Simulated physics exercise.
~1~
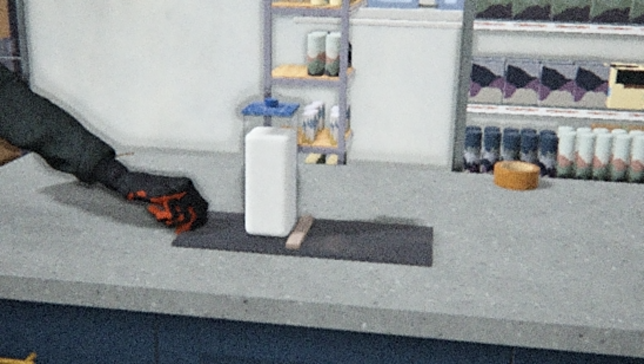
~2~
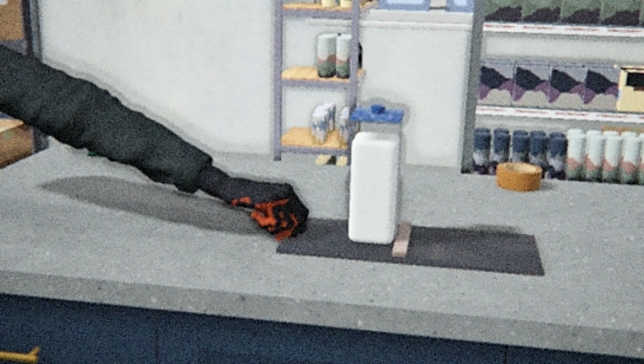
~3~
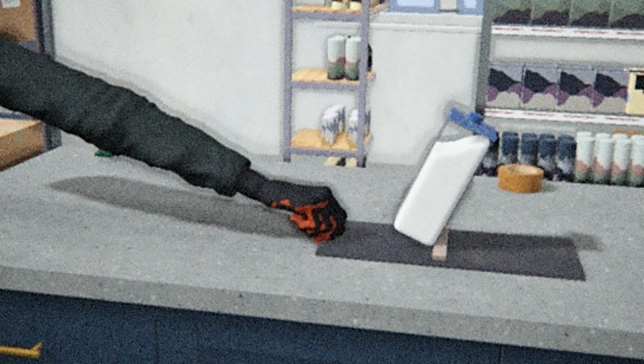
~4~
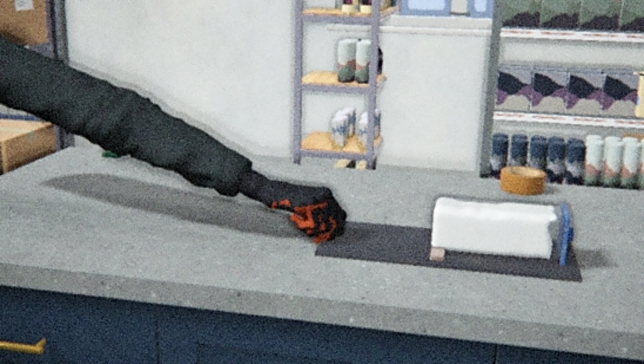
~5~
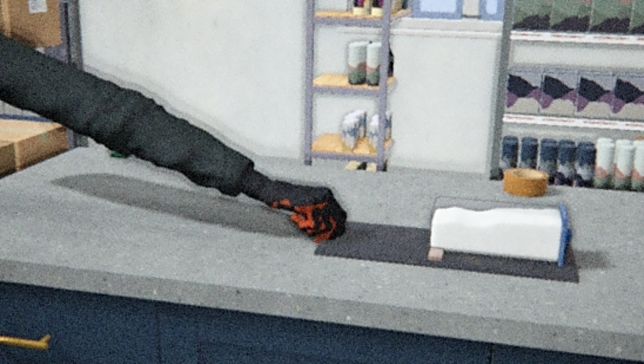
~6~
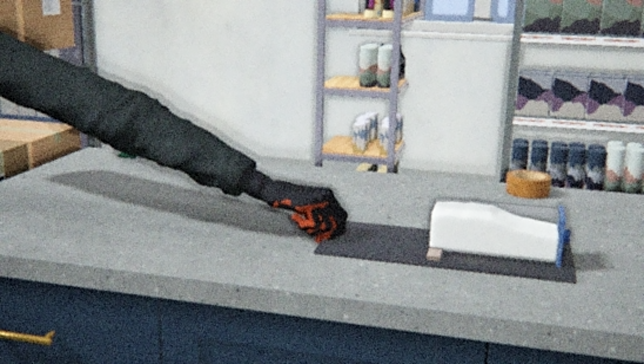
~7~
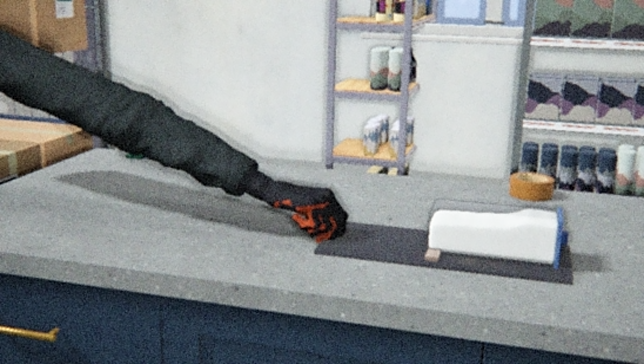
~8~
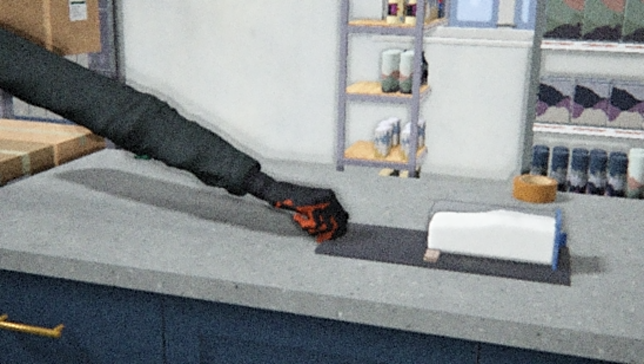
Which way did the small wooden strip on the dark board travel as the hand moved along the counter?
The wooden strip moved to the right, along with the board it was on.
